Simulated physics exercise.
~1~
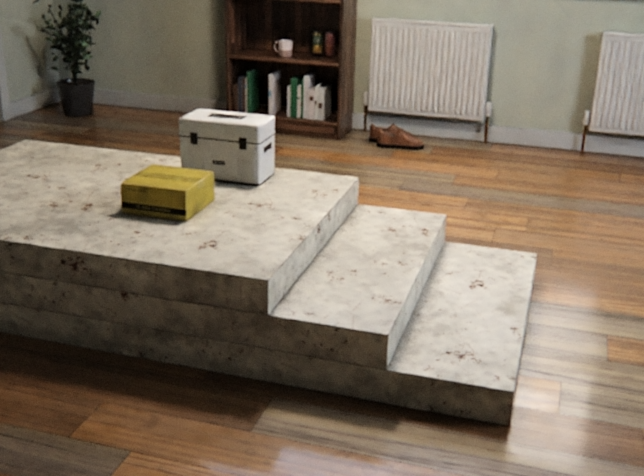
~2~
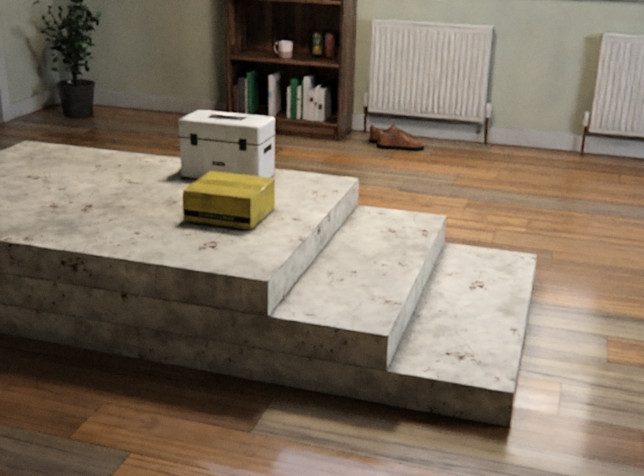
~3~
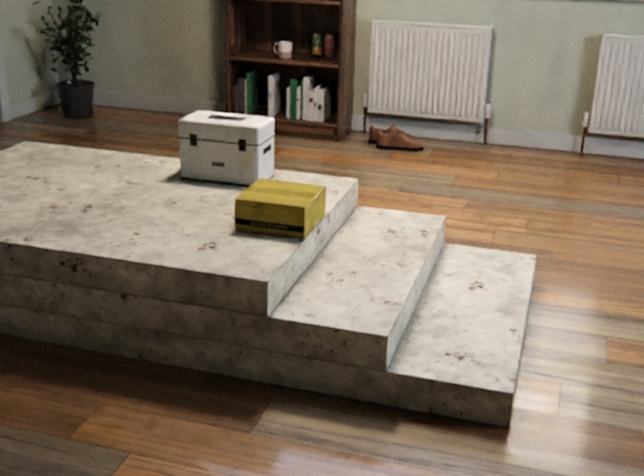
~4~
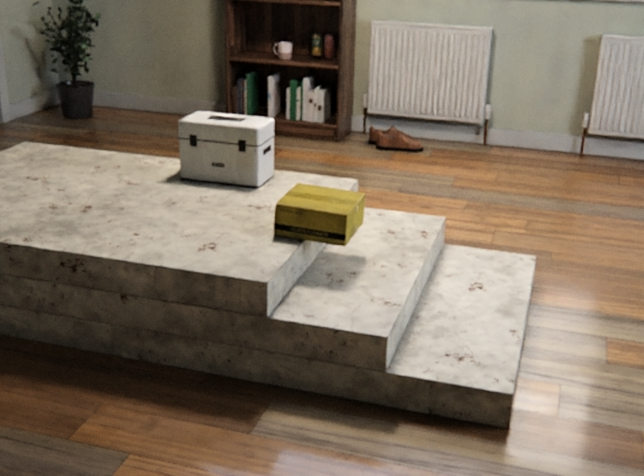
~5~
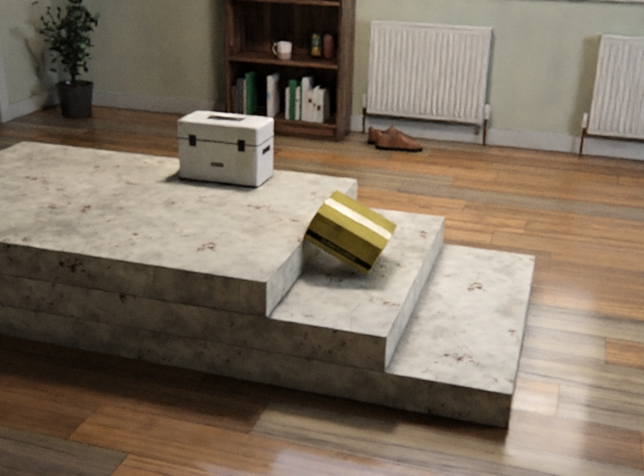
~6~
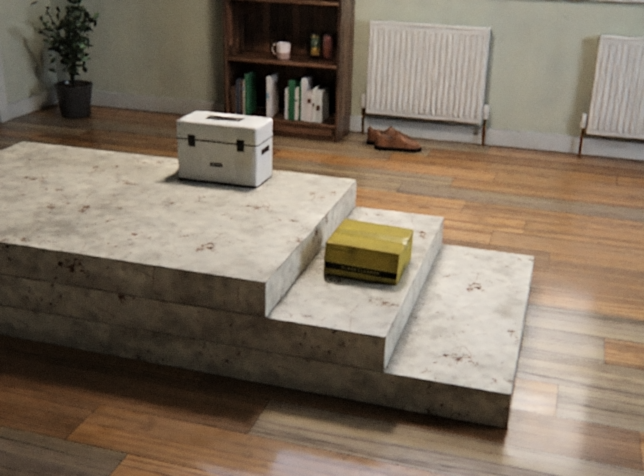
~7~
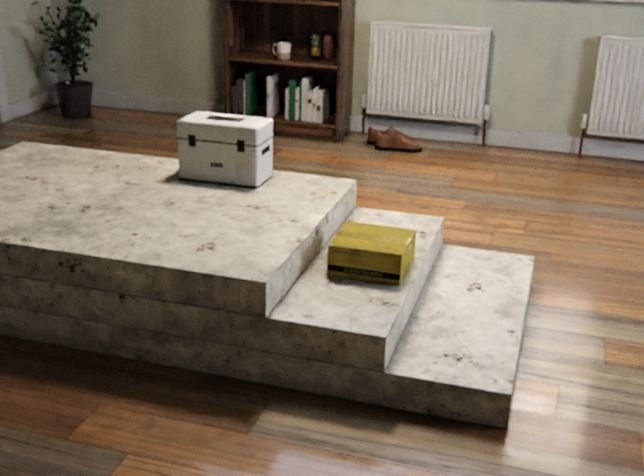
A yellow box slides right past a white toolbox, tips off the edge and settles one step down.
